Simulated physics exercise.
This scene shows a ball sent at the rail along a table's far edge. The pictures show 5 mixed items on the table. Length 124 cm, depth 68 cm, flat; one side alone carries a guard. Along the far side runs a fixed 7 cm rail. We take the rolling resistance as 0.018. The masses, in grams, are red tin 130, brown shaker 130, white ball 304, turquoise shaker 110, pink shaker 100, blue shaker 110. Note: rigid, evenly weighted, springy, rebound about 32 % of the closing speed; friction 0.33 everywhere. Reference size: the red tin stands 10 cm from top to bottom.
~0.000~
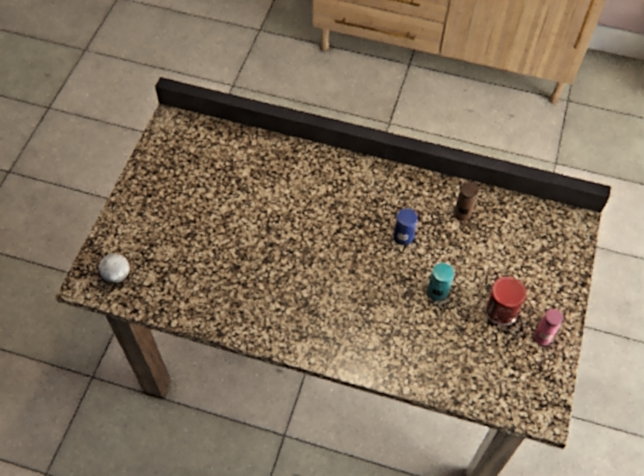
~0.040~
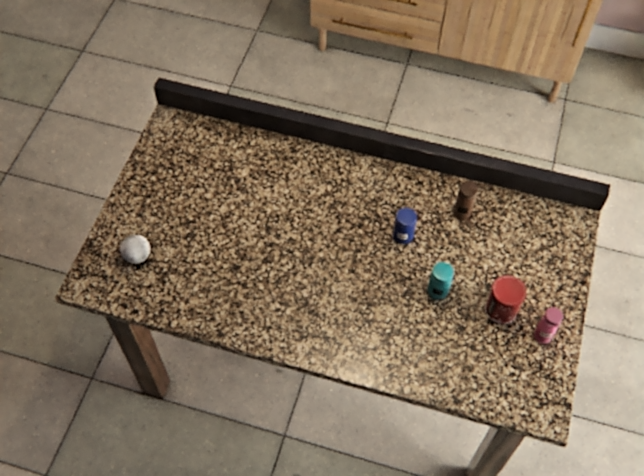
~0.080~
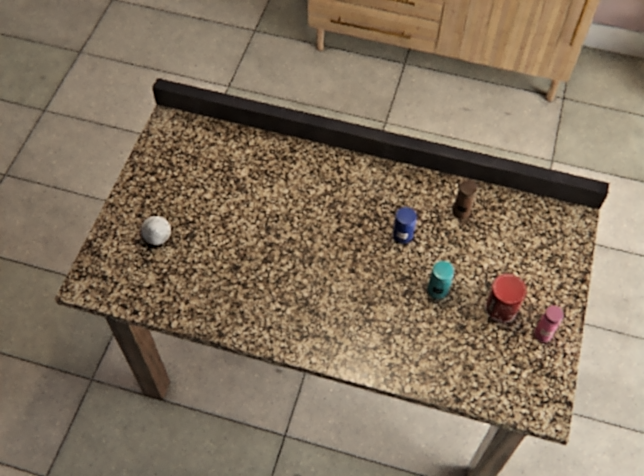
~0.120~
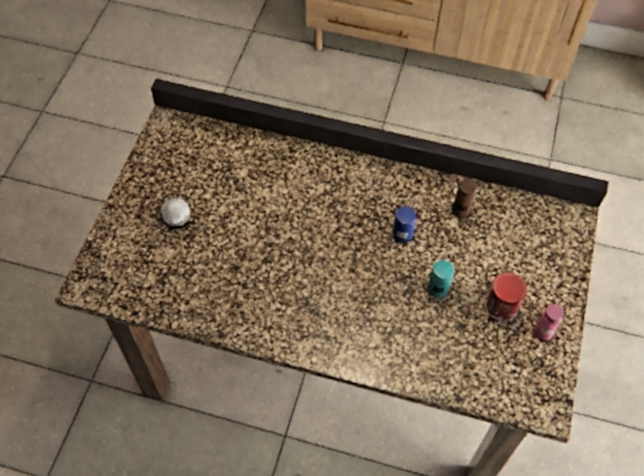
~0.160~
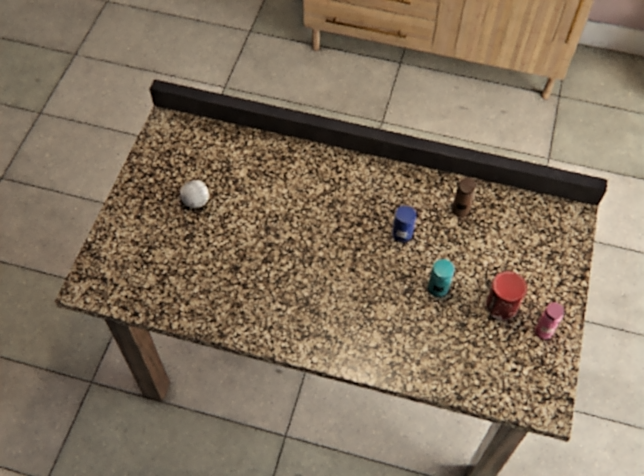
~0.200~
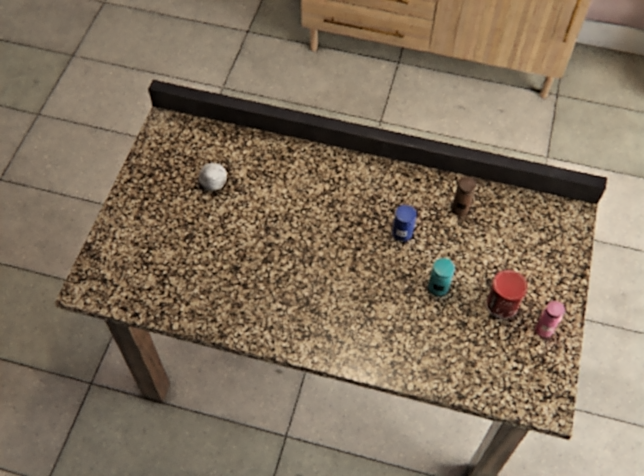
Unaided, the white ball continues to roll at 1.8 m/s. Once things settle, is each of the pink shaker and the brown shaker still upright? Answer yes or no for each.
Pink shaker: Yes, brown shaker: Yes.
After 0.40 s, white ball near (271, 148).
After 0.70 s, white ball near (316, 180).
After 1.10 s, white ball near (377, 219).
After 1.70 s, white ball near (410, 261); blue shaker slid 3 cm.
At rest (3.0 s), all 5 in place, give or take 4 cm. Seen from the same camera at the end, pink shaker near (550, 319), brown shaker near (464, 197).
